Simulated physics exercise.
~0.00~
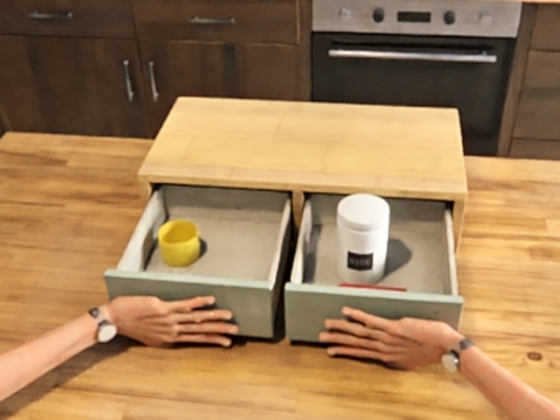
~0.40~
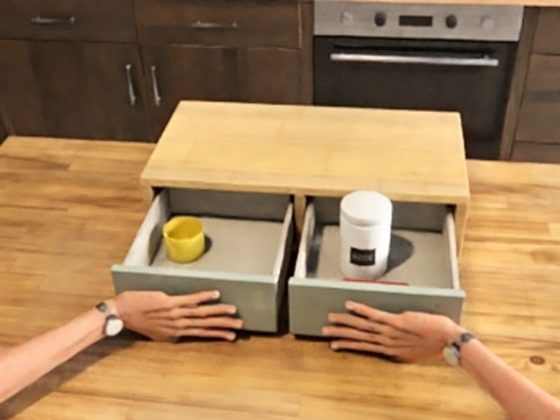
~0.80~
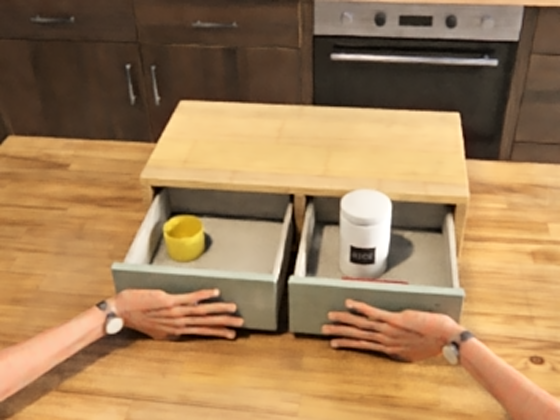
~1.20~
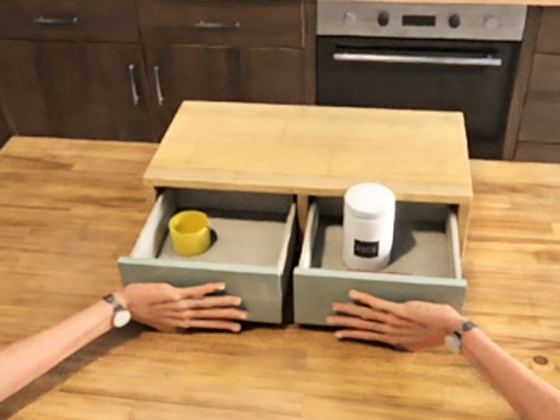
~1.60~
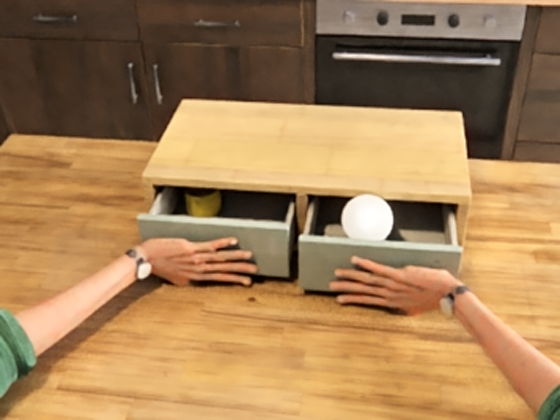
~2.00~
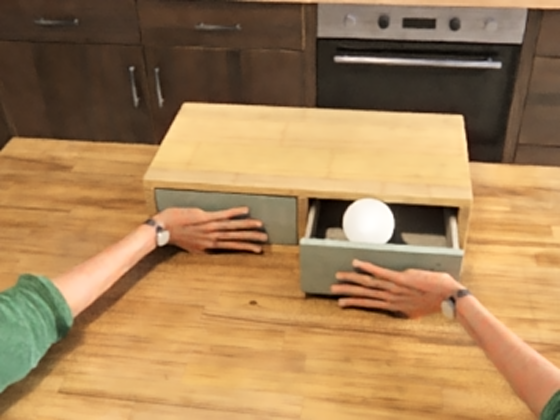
Two hands pushing in a pair of drawers, the left shutting flush while the right stays ajar with a leaning white jar.
